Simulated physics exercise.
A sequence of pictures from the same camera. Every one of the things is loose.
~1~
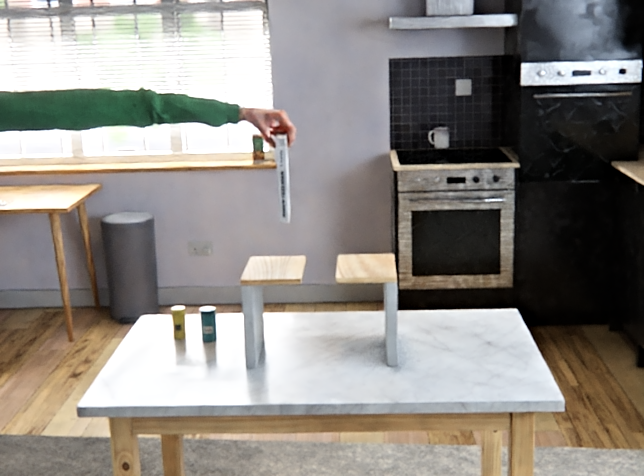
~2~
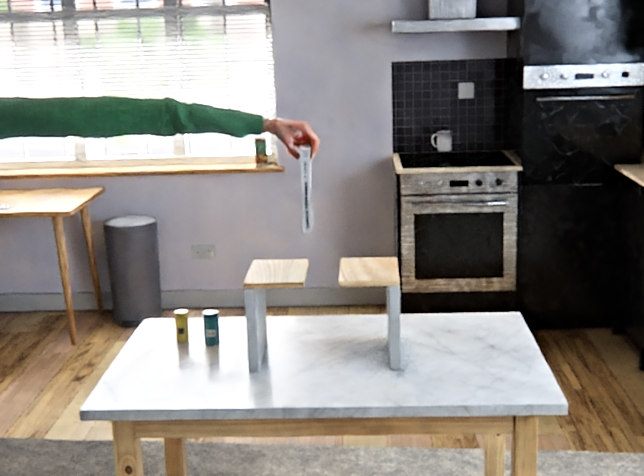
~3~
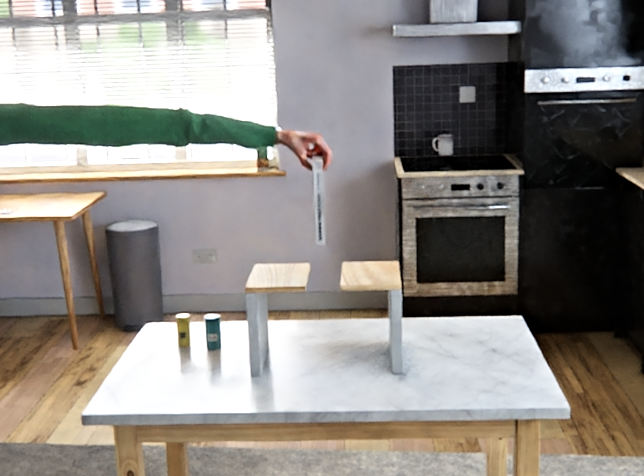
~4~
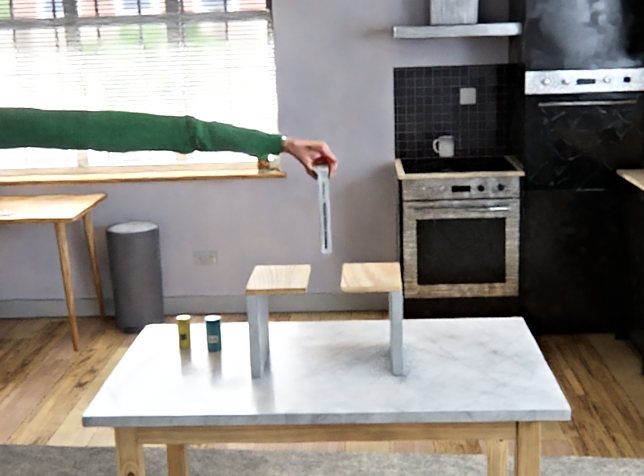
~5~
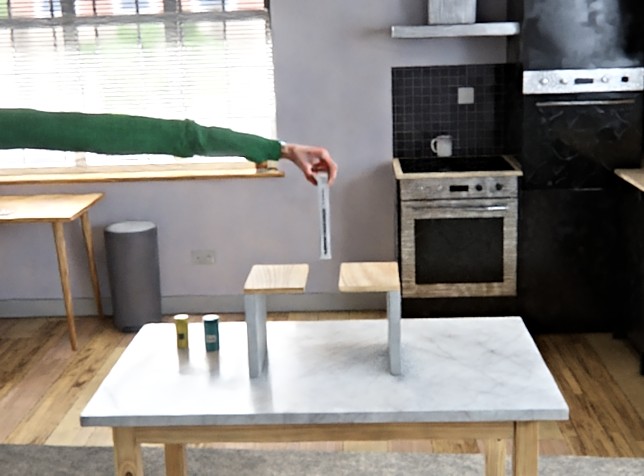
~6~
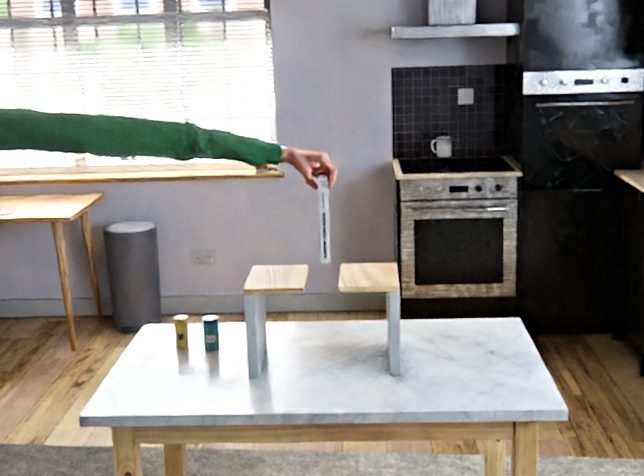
A green-sleeved arm reaches in from the left, its hand holding a slim white book upright by the top above a marble-topped table in a kitchen, seen from the front. Two small wooden-topped stands sit apart on the table, with yellow and turquoise shakers to their left. The hand carries the book rightward and slightly down, then hovers over the gap, while the view shifts very slightly.
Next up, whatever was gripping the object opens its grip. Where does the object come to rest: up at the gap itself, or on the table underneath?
The object comes to rest on the table underneath.
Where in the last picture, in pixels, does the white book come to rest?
End point in the final view: About (327, 323).
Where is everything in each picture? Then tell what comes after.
In the first picture, on its way; white book (283, 176); turquoise shaker (209, 325).
In the second picture, on its way; white book (306, 187); turquoise shaker (211, 328).
In the third picture, on its way; white book (319, 199); turquoise shaker (213, 332).
In the fourth picture, on its way; white book (324, 208); turquoise shaker (214, 334).
In the fifth picture, on its way; white book (324, 213); turquoise shaker (212, 333).
In the sixth picture, poised above the slot; white book (324, 217); turquoise shaker (211, 334).
Then, 0.30 s past the last view, white book displaced about its own width near (326, 287).
Then, 0.40 s past the last view, white book displaced well along near (327, 317).
Finally, moved from the start, white book; the other 2 still in place. Final places as the last picture's camera would see them, white book near (327, 323). The book goes down the gap.
